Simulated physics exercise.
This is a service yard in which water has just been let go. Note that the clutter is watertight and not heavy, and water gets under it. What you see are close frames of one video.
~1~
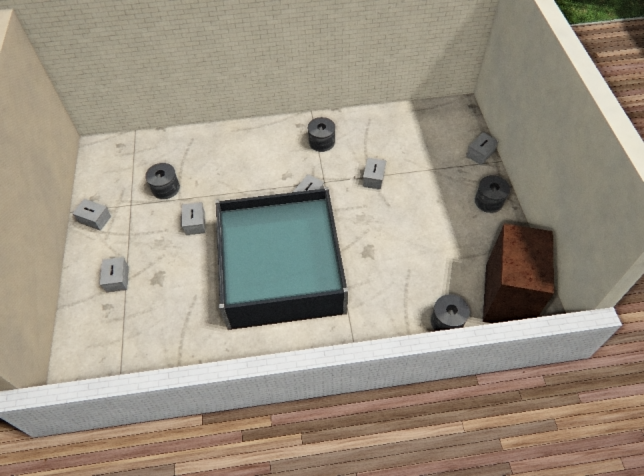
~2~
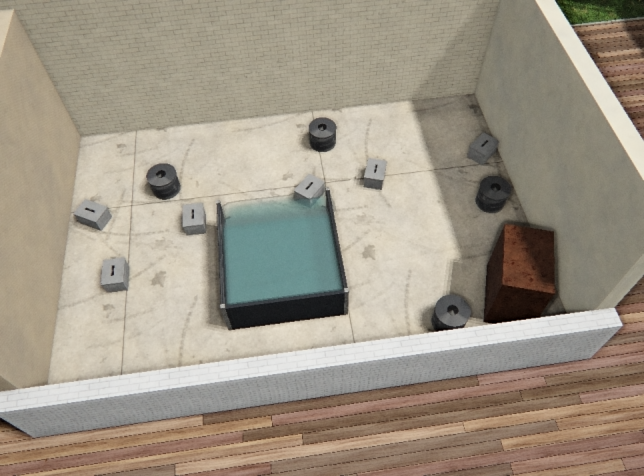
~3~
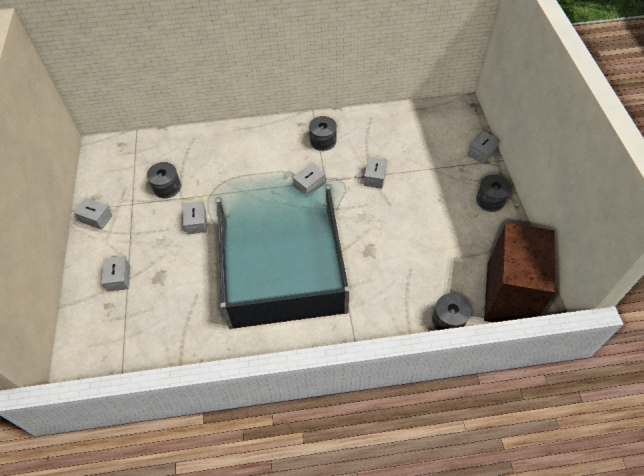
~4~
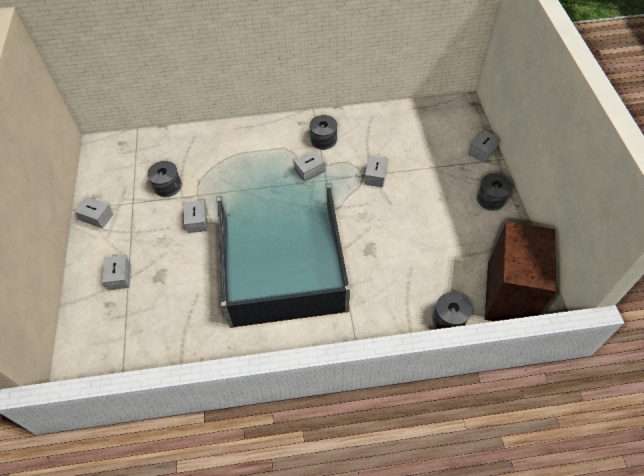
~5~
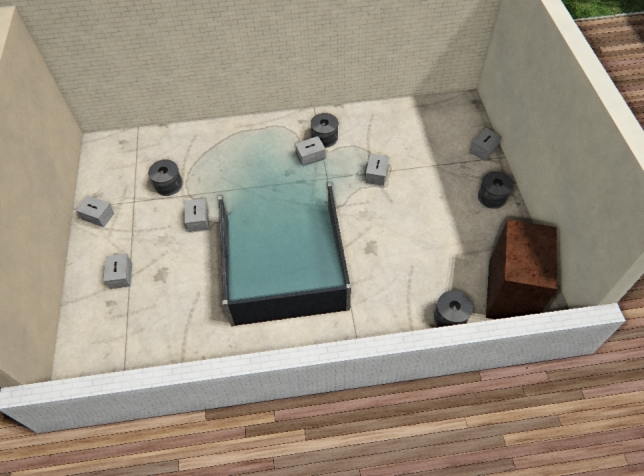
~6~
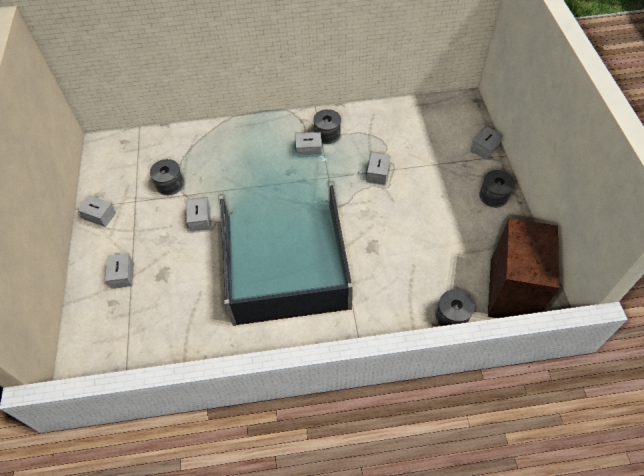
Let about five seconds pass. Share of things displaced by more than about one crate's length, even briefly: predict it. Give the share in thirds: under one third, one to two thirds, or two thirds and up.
One to two thirds.
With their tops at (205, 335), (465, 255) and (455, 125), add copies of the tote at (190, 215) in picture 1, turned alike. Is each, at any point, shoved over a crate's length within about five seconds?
So, in order, the copies go nowhere much, nowhere much, a long way.
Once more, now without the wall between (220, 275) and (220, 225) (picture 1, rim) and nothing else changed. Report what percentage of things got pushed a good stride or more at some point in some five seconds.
About 20 per cent.
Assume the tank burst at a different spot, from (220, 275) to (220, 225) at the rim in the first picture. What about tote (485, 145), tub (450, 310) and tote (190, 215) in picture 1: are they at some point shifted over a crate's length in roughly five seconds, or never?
In that order: Not that far, under that, never so far.
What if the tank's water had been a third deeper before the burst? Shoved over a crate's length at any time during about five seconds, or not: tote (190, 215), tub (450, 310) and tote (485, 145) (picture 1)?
Not beyond that, then not beyond that, then beyond that.
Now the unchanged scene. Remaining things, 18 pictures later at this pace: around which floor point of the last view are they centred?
Their average sits at about pixel (336, 202).
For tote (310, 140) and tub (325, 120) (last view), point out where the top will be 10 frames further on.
First object near (343, 104); second object near (385, 93).
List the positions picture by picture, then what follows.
In the first picture, a tote at (309, 187), on the bottom; a tub at (322, 127) rests on the ground; 0 of 10 have shifted.
In the second picture, a tote at (309, 186) rests on the ground; a tub at (322, 127) rests on the ground; 0 of 10 have shifted.
In the third picture, a tote at (309, 175), on the bottom, close to its start; a tub at (323, 126) rests on the ground; 1 of 10 have shifted.
In the fourth picture, a tote at (309, 161), on the bottom, a stride from its start; a tub at (323, 125), on the bottom; 1 of 10 have shifted.
In the fifth picture, a tote at (310, 146), on the bottom, a stride from its start; a tub at (324, 123) rests on the ground; 1 of 10 have shifted.
In the sixth picture, a tote at (308, 140) rests on the ground, a stride from its start; a tub at (327, 119), on the bottom, close to its start; 2 of 10 have shifted.
A moment on, 1 of 10 are well off their spots; 0 afloat.
Next, 2 of 10 are well off their spots; 2 afloat.
Later, 3 of 10 are well off their spots; 1 afloat.
In the end, 5 of 10 are well off their spots, and 5 have been at some point; 0 afloat.
